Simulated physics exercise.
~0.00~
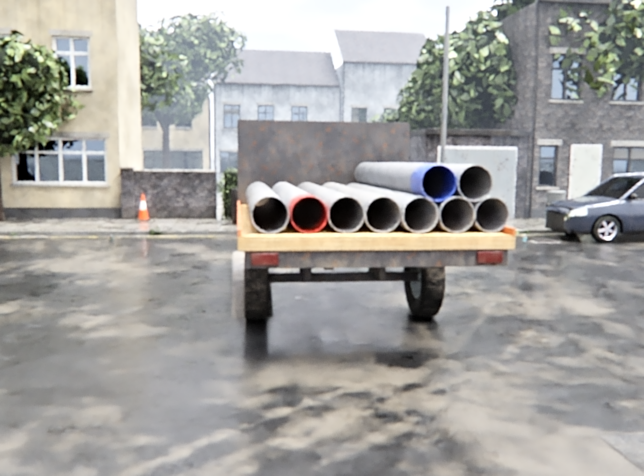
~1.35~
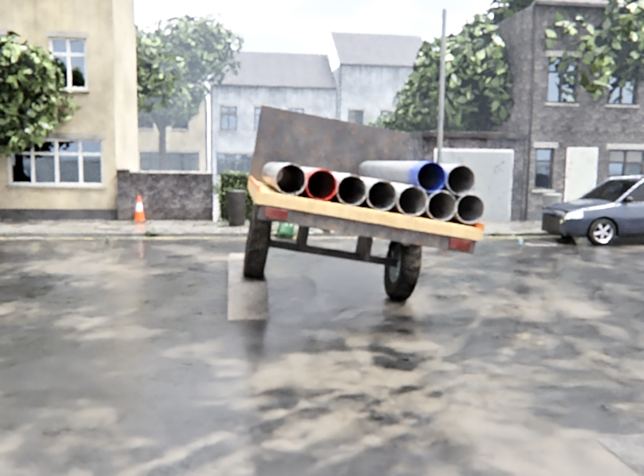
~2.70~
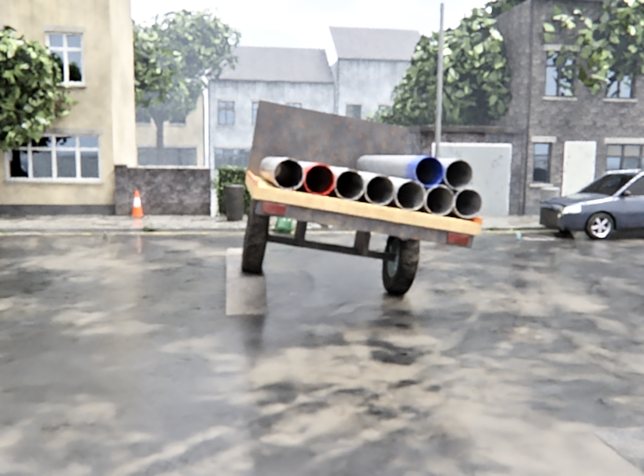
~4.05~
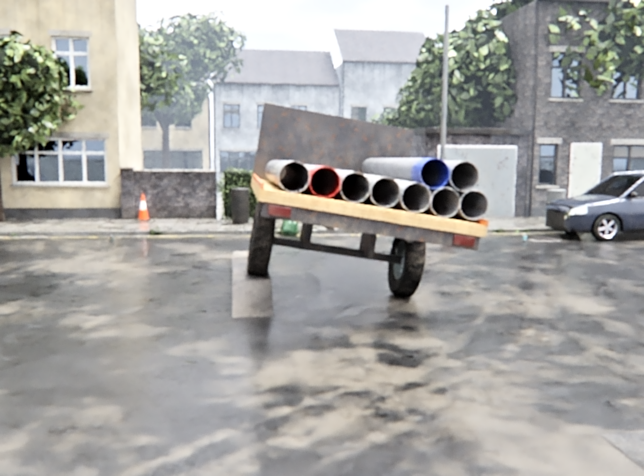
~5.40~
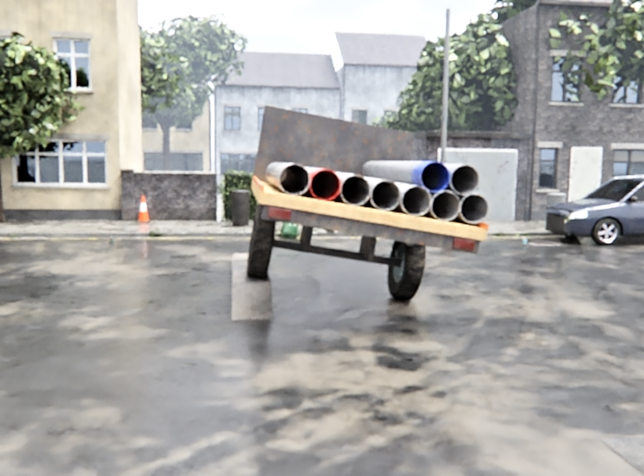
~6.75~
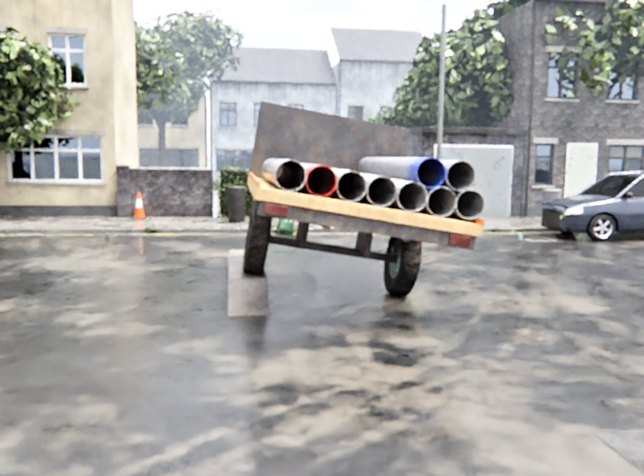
On a wet street lined with houses, a flat trailer stands with its back to the viewer, carrying a loose stack of grey pipes, one rimmed in red and another in blue. The trailer sits level at first, with the blue-rimmed pipe resting on top of the others. Then its left wheel is up on a low concrete ramp, and the deck tilts down to the right. The pipes tilt with it but stay heaped together. The trailer stays still on the ramp, with the red-rimmed pipe on the deck, the blue-rimmed one still on top, and none fallen off.
